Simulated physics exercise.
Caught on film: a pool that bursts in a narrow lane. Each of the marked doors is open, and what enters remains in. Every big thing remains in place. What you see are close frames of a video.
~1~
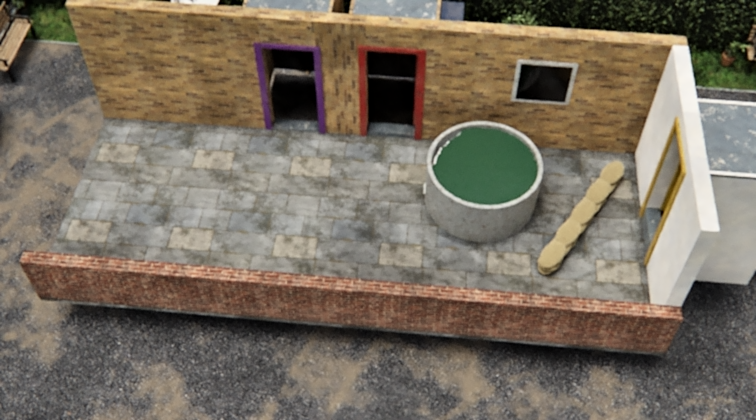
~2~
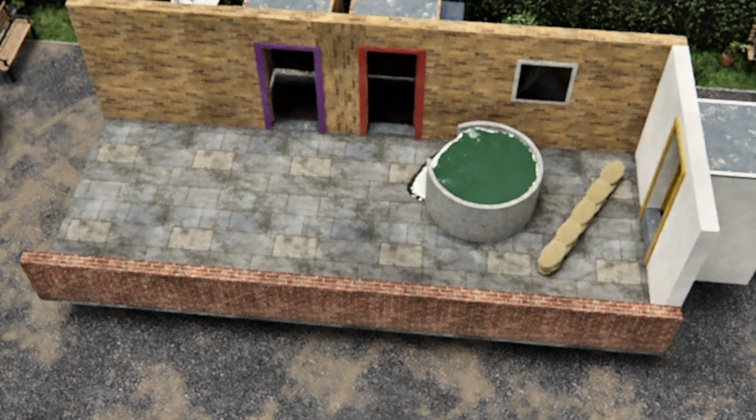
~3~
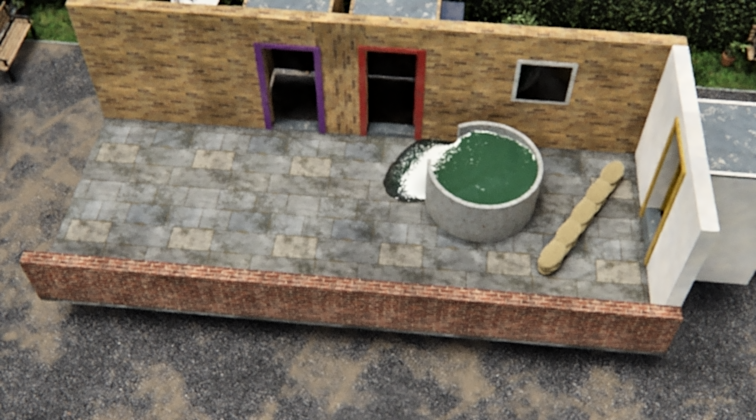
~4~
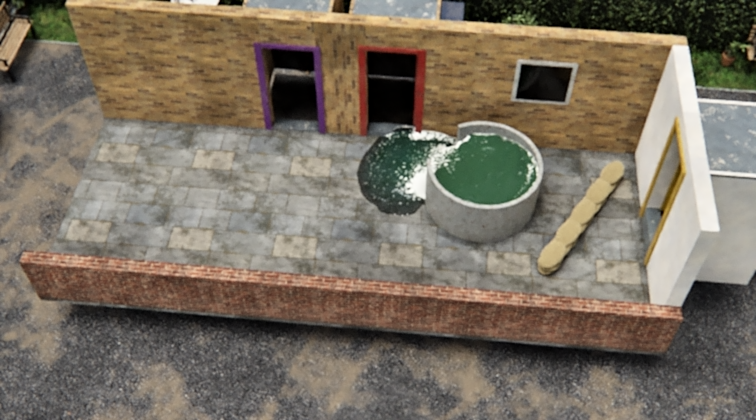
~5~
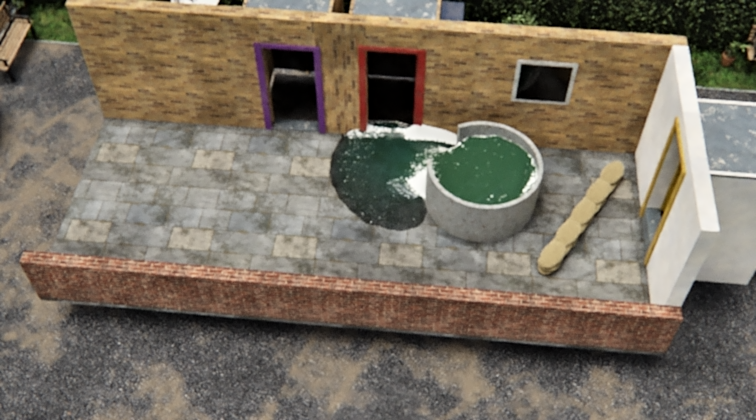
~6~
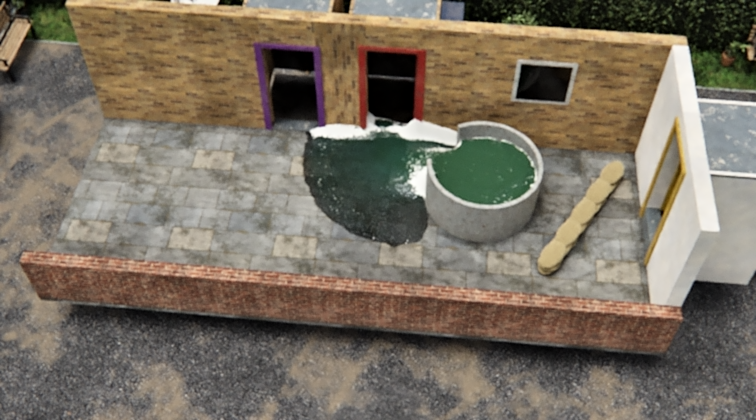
A round pool bursts on its left side and green water spreads across the paving.
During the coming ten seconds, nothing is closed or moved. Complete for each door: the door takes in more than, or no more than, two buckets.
Completed: The red door takes in more than two buckets; the yellow door takes in no more than two buckets; the purple door takes in more than two buckets.
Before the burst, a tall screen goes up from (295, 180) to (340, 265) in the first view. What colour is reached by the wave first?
First: The red one.
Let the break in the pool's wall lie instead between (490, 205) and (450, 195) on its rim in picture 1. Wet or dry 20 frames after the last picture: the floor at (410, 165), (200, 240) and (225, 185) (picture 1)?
Going through them, the first would be still bare, the next submerged and the last submerged.
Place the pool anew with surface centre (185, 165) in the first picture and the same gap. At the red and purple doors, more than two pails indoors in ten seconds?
Taking them in turn, the red door remains short, while the purple door remains short.
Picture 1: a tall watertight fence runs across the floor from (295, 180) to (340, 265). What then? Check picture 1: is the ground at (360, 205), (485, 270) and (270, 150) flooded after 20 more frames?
Taking the points in order - wetted, unwetted, wetted.
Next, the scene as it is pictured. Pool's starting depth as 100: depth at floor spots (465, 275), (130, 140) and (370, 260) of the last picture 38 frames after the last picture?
Readings in order: Around 0, 4 and 0 %.
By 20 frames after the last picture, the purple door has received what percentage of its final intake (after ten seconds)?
About 75 %.
A moment on, water covers 30 % of the floor; the red door far over two buckets in, the yellow door not reached, the purple door under two buckets in.
Next, water covers 45 % of the floor; the red door far over two buckets in, the yellow door not reached, the purple door over two buckets in.
Then, water covers 55 % of the floor; the red door far over two buckets in, the yellow door not reached, the purple door over two buckets in.
Later, water covers 60 % of the floor; the red door far over two buckets in, the yellow door wet at the sill, nothing in, the purple door over two buckets in.
In the end, water covers 60 % of the floor; the red door far over two buckets in, the yellow door wet at the sill, nothing in, the purple door over two buckets in.
